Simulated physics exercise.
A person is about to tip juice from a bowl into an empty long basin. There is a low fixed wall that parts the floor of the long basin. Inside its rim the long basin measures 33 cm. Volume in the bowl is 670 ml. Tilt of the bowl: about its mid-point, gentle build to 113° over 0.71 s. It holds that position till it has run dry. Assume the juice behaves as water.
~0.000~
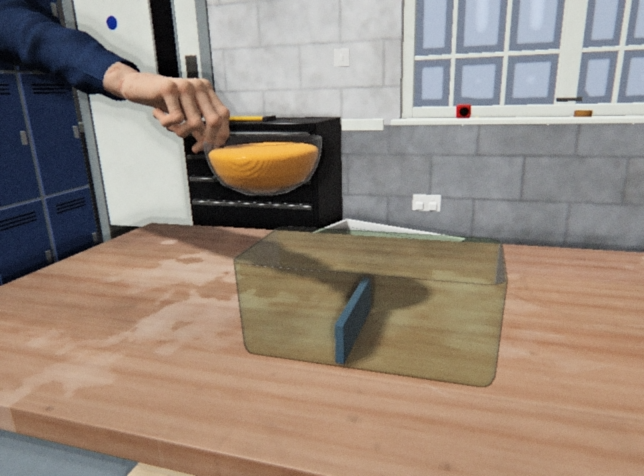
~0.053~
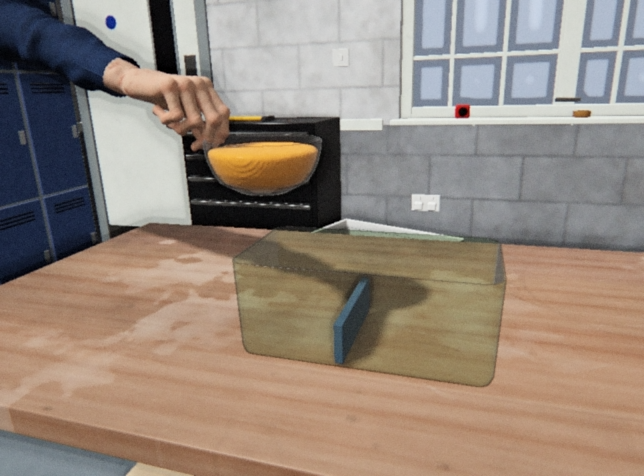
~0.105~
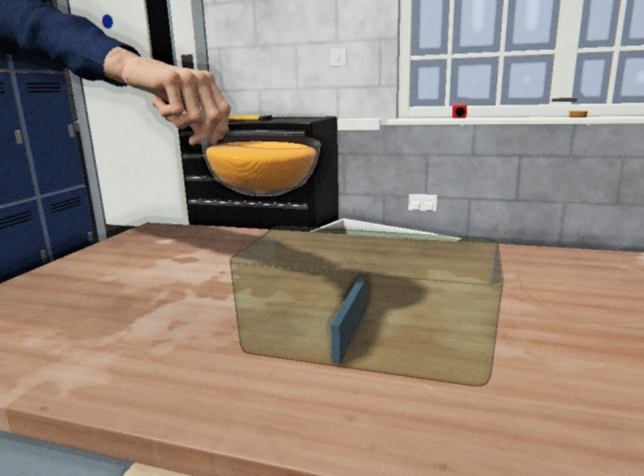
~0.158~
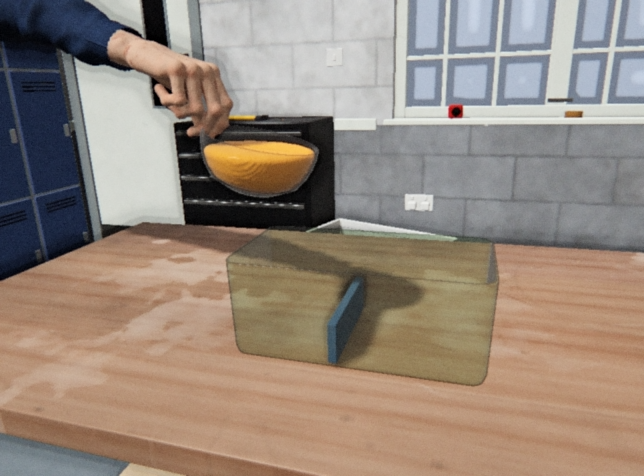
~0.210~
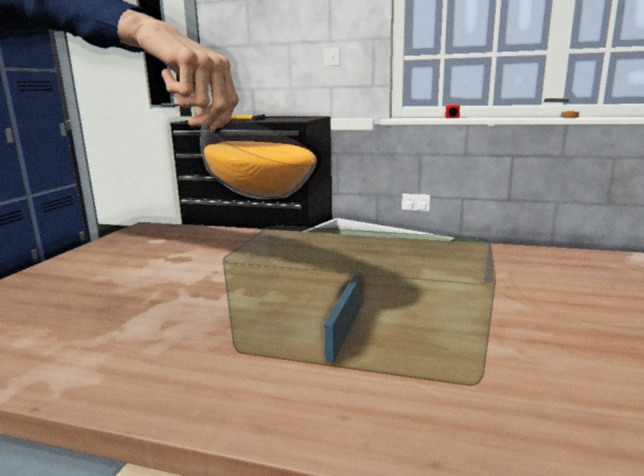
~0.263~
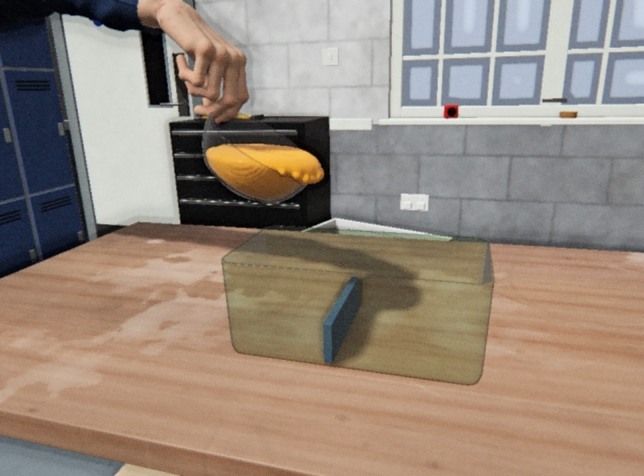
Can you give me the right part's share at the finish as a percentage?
Sure, about 53 percent.
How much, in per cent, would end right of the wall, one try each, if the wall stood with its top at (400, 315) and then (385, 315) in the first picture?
I'd put it at about 15 per cent for the first and about 15 per cent for the second.
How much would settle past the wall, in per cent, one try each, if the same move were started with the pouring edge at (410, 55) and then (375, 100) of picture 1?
I'd say 85 percent on the first go, 90 percent on the next.
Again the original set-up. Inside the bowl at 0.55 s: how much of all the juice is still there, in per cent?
Close to 8 in a hundred.
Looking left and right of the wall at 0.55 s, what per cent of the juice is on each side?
Around 26 percent on the left and 46 on the right.
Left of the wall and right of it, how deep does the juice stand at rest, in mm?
The left side settles near 14 mm and the right side near 12 mm.
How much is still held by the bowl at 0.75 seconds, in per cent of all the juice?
Roughly 0 percent remains.
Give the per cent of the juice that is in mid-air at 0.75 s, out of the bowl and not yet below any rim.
Estimated airborne part: Roughly 1 per cent.
By 0.55 s the tilt is 99° and 8 per cent is still to pour, 26 is left of the wall and 46 right of it.
By 0.75 s the tilt is 113° and 0 per cent is still to pour, 47 is left of the wall and 52 right of it.
By 0.97 s the tilt is 113° and 0 per cent is still to pour, 47 is left of the wall and 53 right of it.
By 1.21 s the tilt is 113° and 0 per cent is still to pour, 47 is left of the wall and 53 right of it.
At rest 47 per cent lies left of the wall, 53 right of it and 1 outside.
